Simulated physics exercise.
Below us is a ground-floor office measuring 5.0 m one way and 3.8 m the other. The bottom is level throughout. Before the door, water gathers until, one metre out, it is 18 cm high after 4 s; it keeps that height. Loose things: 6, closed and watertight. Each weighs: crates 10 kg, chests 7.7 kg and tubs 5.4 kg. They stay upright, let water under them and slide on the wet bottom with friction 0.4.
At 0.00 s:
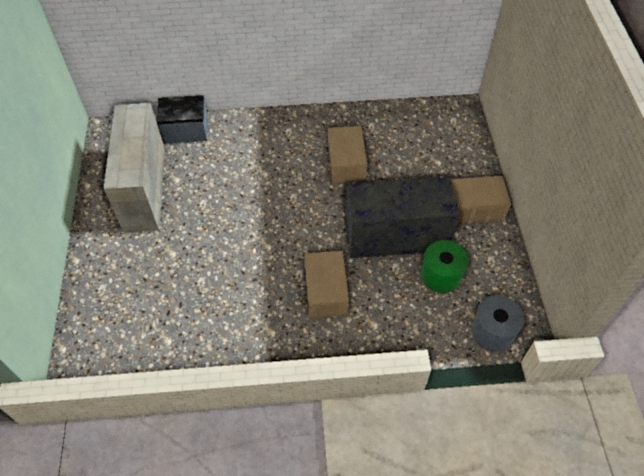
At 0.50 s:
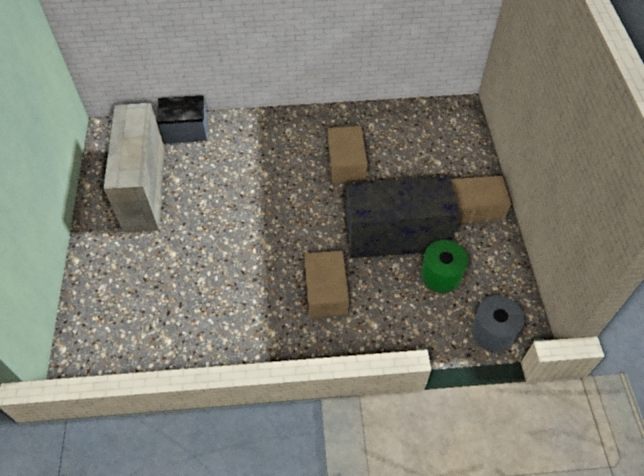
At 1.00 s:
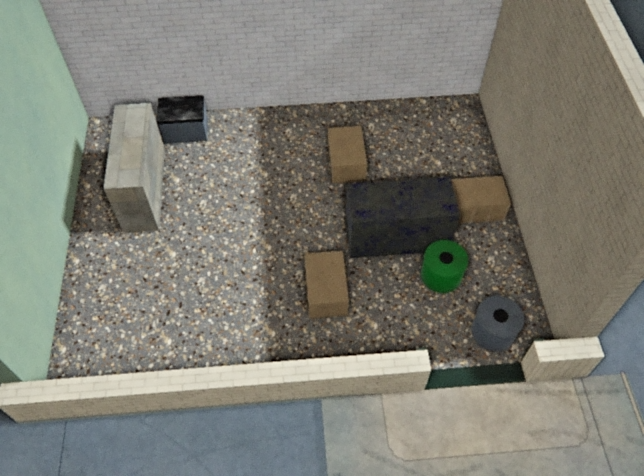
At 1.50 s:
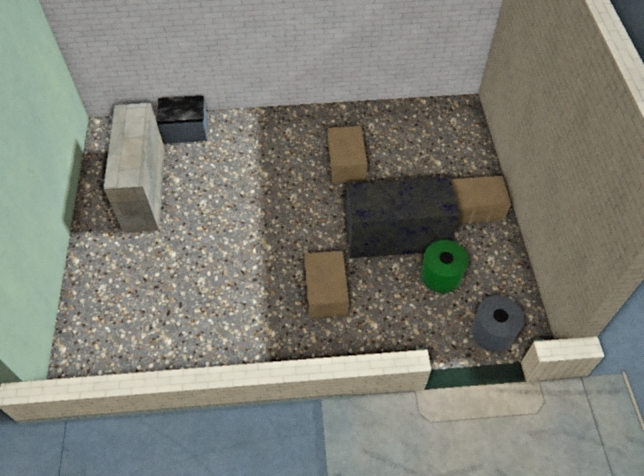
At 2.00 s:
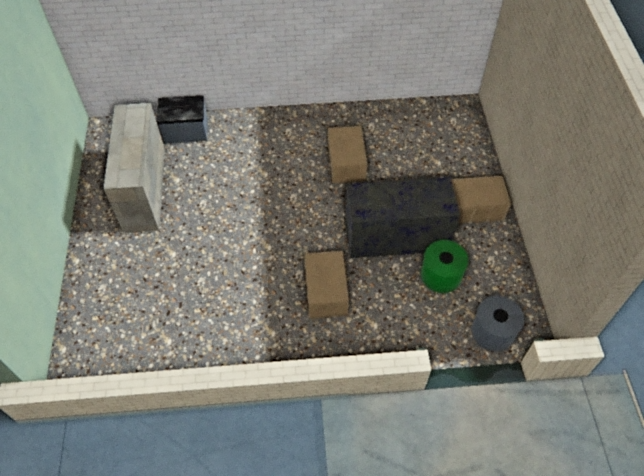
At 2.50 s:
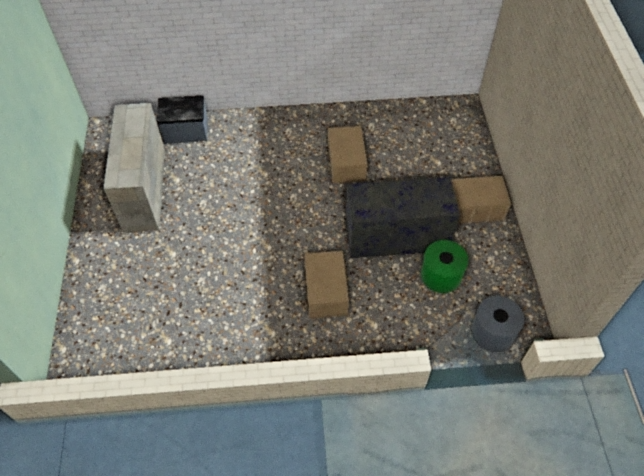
To begin with, a walled room with a speckled floor holds brown and dark chests, a green tub and a grey tub, all still. Outside, bluish water spreads over the paving and gradually covers the pale slab before the doorway. Finally, a little water slips through the doorway while everything inside stays put.
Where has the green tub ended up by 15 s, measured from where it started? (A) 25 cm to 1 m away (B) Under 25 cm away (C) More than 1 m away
More than 1 m away.
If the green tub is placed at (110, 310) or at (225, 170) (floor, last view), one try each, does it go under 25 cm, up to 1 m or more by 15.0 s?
Respectively, it shifts somewhat and ends up distant.
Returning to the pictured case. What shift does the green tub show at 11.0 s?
Some 250 cm from the start.
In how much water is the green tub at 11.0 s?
About 7 cm.
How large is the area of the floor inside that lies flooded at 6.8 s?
My estimate is roughly 11.0 m2.
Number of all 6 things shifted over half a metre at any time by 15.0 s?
6.
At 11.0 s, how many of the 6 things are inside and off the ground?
Total: 4.
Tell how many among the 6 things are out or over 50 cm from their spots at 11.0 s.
By that point, 5.
After 3.5 s the green tub is near (445, 252), 0.1 m from its start, aground; 0 afloat.
After 6.8 s the green tub is near (506, 207), 0.9 m from its start, afloat; 2 afloat.
After 11.0 s the green tub is near (357, 102), 2.4 m from its start, afloat; 4 afloat.
After 15.0 s the green tub is near (178, 239), 2.8 m from its start, afloat; 6 afloat.
